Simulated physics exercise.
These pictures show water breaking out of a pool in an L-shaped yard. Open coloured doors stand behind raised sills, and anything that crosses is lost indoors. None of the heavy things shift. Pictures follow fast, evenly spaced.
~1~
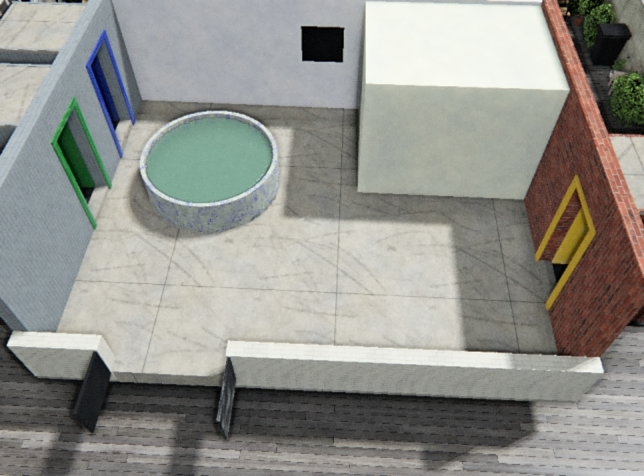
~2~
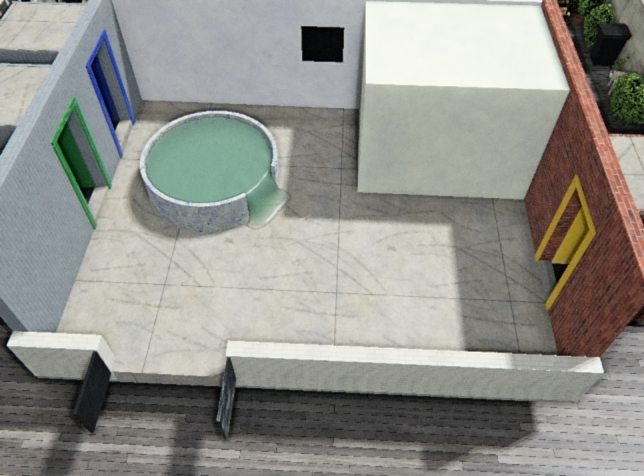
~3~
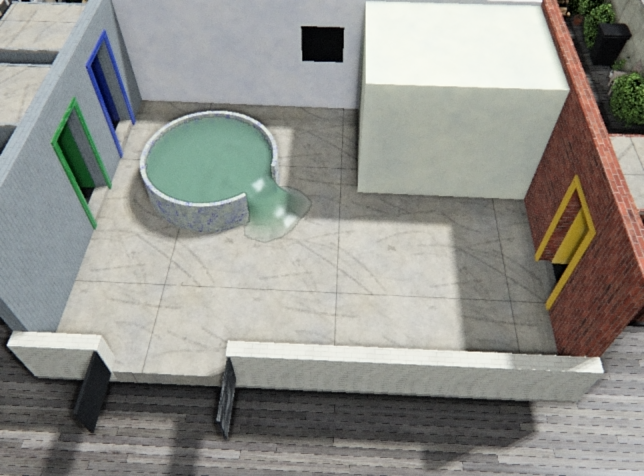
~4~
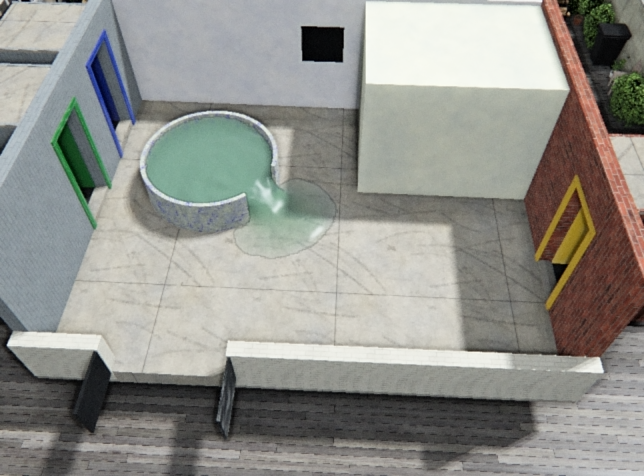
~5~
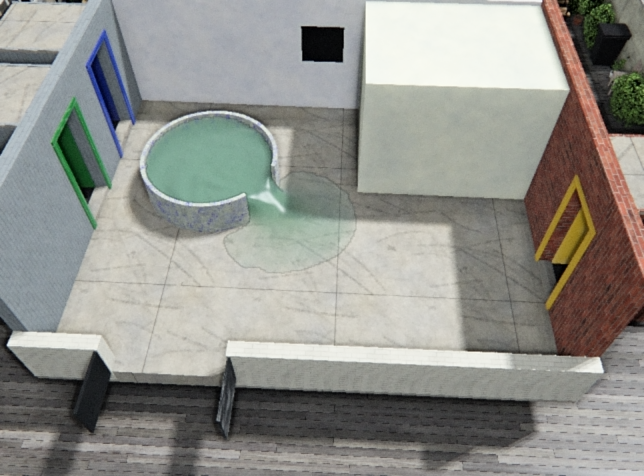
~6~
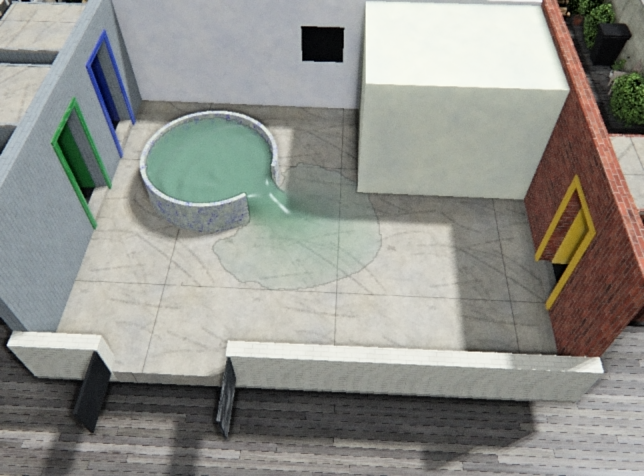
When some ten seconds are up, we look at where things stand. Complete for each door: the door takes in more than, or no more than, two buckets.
Completed: The yellow door takes in more than two buckets; the blue door takes in no more than two buckets; the green door takes in no more than two buckets.
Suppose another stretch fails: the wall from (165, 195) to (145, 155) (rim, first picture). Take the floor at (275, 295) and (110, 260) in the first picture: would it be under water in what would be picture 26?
The first spot is swamped, the second swamped.
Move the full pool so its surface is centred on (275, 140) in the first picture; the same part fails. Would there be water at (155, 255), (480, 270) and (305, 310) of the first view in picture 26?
First one stays unwetted, next one gets inundated, last one gets inundated.
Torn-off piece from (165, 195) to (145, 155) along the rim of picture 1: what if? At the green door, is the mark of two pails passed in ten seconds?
I reckon the green door exceeds it.
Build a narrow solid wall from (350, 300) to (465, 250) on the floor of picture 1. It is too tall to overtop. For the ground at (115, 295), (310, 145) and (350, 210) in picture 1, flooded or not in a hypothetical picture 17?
Outcome per location, in sequence: Unsoaked, unsoaked, soaking.
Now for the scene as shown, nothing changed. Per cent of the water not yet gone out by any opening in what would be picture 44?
Around 92 parts in a hundred.
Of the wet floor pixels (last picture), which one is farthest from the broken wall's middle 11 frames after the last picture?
Somewhere around (554, 358).
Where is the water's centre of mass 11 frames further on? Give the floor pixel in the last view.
I'd place it roughly at (269, 211).
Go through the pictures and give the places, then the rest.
The first frame shows still water in the round pool at (210, 158).
In the second frame, the front is at (280, 190), out from the gap at (263, 199).
In the third frame, the front is at (306, 201), out from the gap at (263, 200).
In the fourth frame, water pours out at (263, 200) and has run to (330, 216).
In the fifth frame, water pours out at (263, 200) and has run to (348, 237).
In the sixth frame, water pours out at (263, 199) and has run to (374, 248).
A moment on, water covers 35 % of the floor; the yellow door not reached, the blue door not reached, the green door not reached.
Next, water covers 55 % of the floor; the yellow door wet at the sill, nothing in, the blue door not reached, the green door not reached.
Then, water covers 55 % of the floor; the yellow door over two buckets in, the blue door not reached, the green door not reached.
Later, water covers 60 % of the floor; the yellow door far over two buckets in, the blue door not reached, the green door not reached.
In the end, water covers 65 % of the floor; the yellow door far over two buckets in, the blue door not reached, the green door not reached.
